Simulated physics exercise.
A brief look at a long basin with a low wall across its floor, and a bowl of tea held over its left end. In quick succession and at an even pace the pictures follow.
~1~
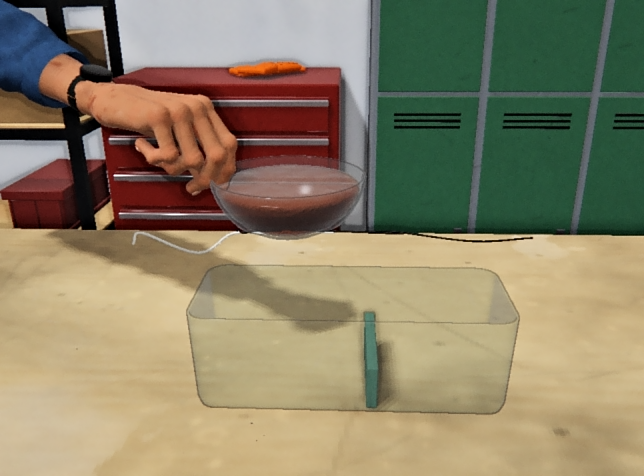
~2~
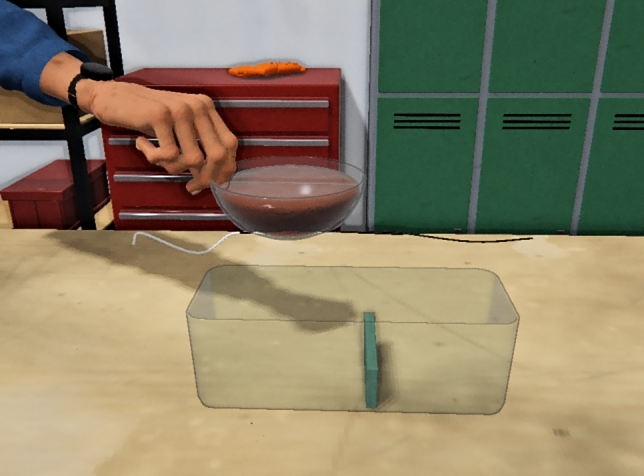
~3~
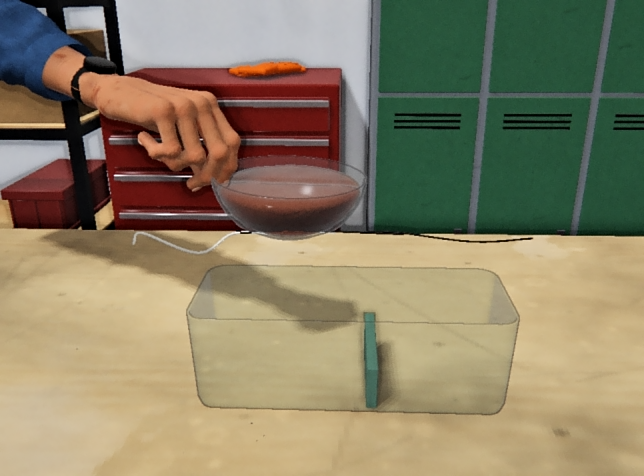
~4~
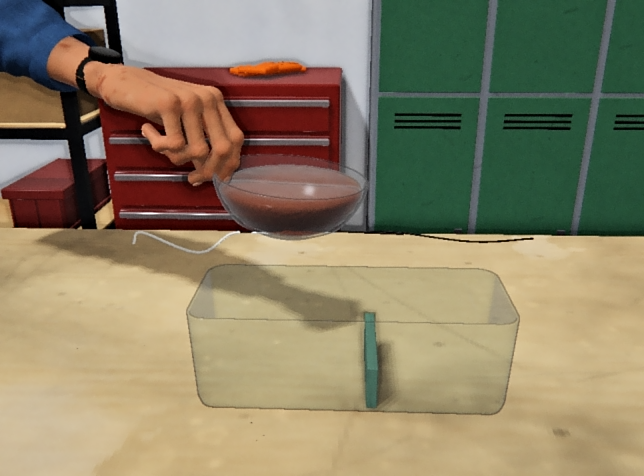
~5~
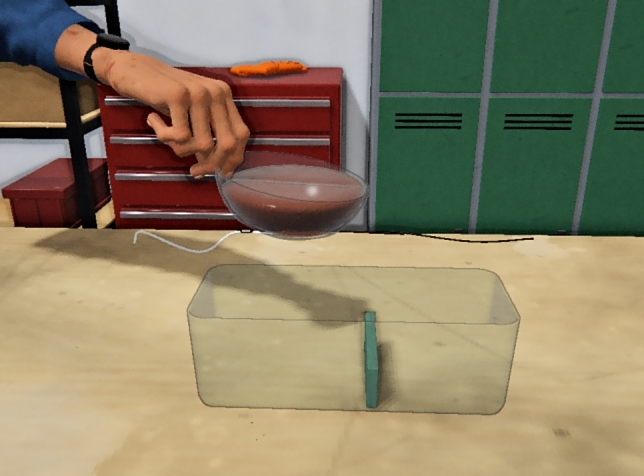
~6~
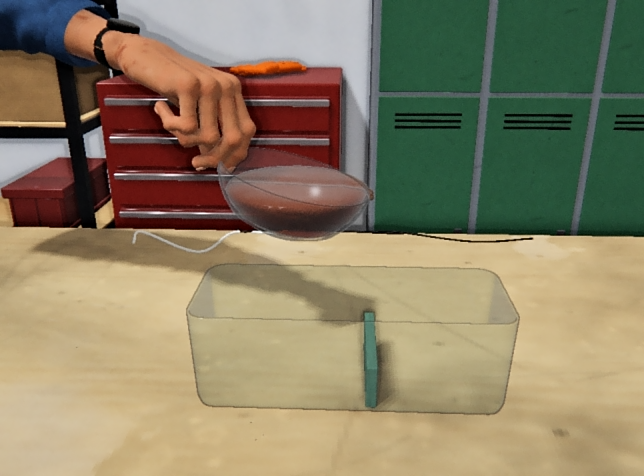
A hand slowly tilting a glass bowl of reddish-brown liquid to the right above a clear basin with a low green wall.
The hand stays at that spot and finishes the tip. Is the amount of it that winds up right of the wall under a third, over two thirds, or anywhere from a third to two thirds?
Rises past two thirds.
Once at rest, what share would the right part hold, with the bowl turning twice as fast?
It works out near 70 %.
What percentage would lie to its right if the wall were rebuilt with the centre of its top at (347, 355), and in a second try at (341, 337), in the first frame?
Around 85 per cent for the first, around 95 per cent for the second.
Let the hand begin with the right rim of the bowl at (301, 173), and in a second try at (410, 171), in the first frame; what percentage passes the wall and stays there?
Try one: 20 %; try two: 95 %.
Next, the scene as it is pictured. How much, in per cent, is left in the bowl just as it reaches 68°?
About 20 per cent.
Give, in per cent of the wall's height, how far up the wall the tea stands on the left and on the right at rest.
Left 10 per cent, right 60.
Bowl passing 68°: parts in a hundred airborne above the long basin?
Close to 25 in a hundred.
A moment on, the bowl is tipped part way and 20 per cent is still to pour, 1 is left of the wall and 52 right of it.
Next, the bowl is tipped right over and 0 per cent is still to pour, 14 is left of the wall and 86 right of it.
Then the bowl is tipped right over and 0 per cent is still to pour, 14 is left of the wall and 86 right of it.
Later the bowl is tipped right over and 0 per cent is still to pour, 14 is left of the wall and 86 right of it.
In the end 14 per cent lies left of the wall, 86 right of it and 0 outside.
